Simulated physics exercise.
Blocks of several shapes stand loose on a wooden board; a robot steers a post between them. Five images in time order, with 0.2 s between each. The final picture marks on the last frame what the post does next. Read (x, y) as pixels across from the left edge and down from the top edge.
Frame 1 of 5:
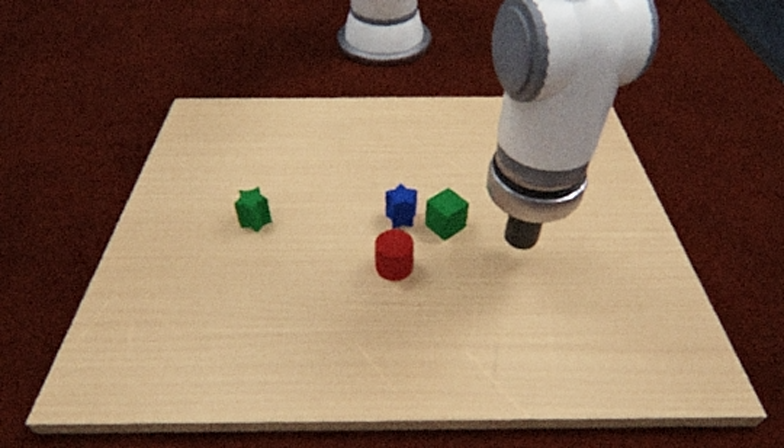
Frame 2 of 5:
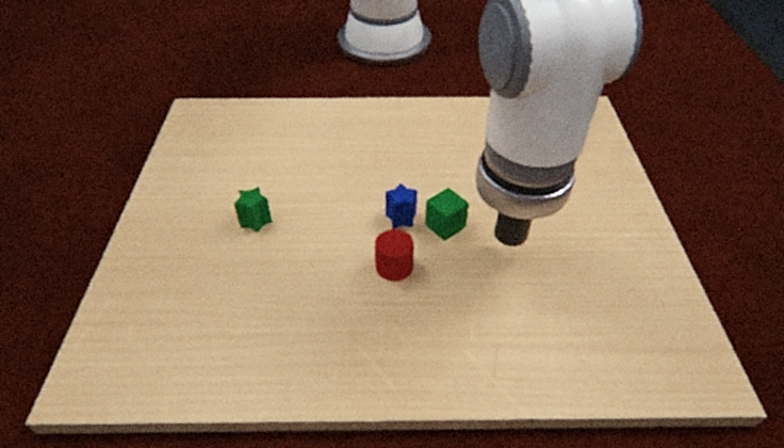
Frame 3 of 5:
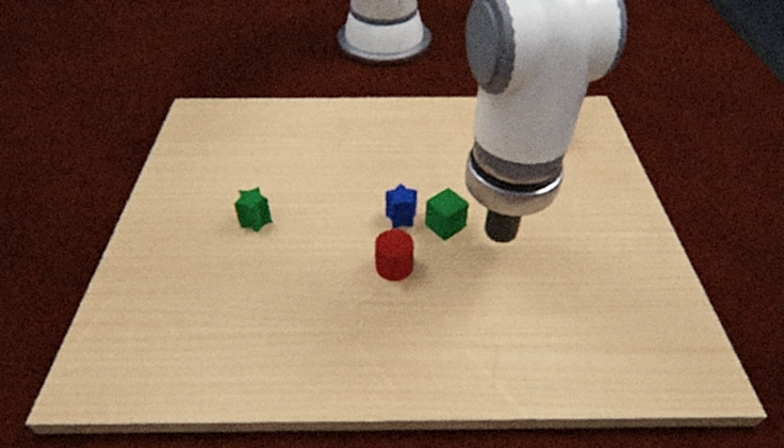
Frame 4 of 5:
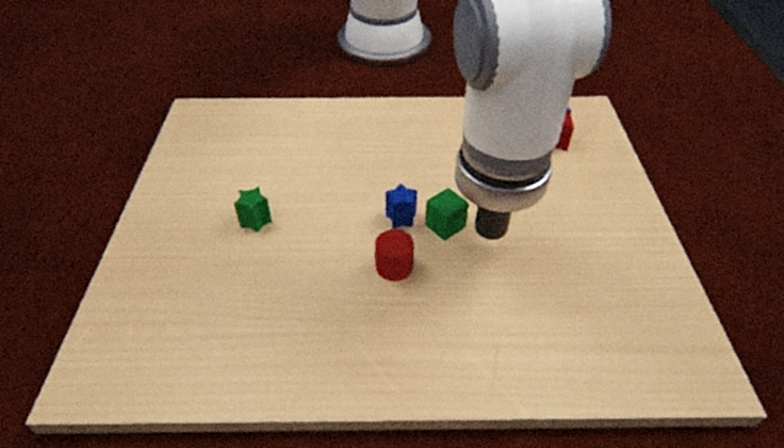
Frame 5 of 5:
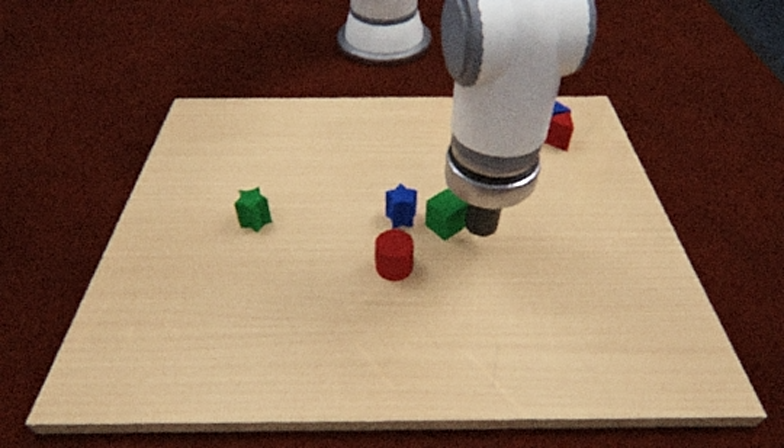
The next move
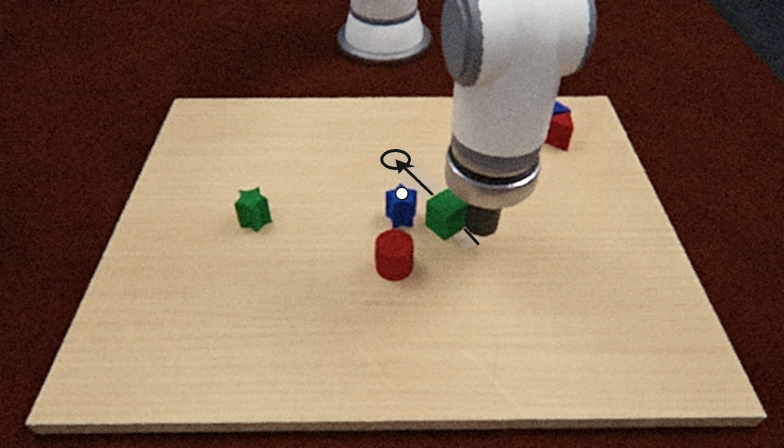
A robot arm moves its dark post slowly left to the green block's right side.
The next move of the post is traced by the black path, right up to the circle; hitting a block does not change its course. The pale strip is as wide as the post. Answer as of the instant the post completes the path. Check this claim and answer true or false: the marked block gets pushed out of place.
The statement is true.
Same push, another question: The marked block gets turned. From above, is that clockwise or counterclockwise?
My prediction: CCW.
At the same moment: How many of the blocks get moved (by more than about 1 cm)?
Here I'd predict two blocks moving more than 1 cm.
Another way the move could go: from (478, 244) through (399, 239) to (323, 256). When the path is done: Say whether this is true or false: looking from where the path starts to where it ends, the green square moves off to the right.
It is true.
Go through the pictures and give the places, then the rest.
In the first picture, post's lower end (521, 239); red cylinder (394, 242); blue star-shaped block (402, 194); green square (448, 201).
In the second picture, post (510, 236); blocks still.
In the third picture, post (501, 232); blocks still.
In the fourth picture, post (491, 229); blocks still.
In the fifth picture, post (481, 226); red cylinder (394, 242); blue star-shaped block (402, 194); green square (448, 201).
Drawn move, from (478, 244) directly to (396, 159); the dot is on the blue star-shaped block.
On the path given first. One third of the way, post (451, 194); blue star-shaped block (393, 191), turned 25° anticlockwise; green square (420, 181), turned 50° anticlockwise.
Two thirds of the way, post (423, 166); blue star-shaped block (384, 188), turned 65° anticlockwise; green square (396, 169), turned 85° anticlockwise.
At the end, post (396, 142); red cylinder still; blue star-shaped block (384, 188), turned 65° anticlockwise; green square (396, 169), turned 85° anticlockwise.
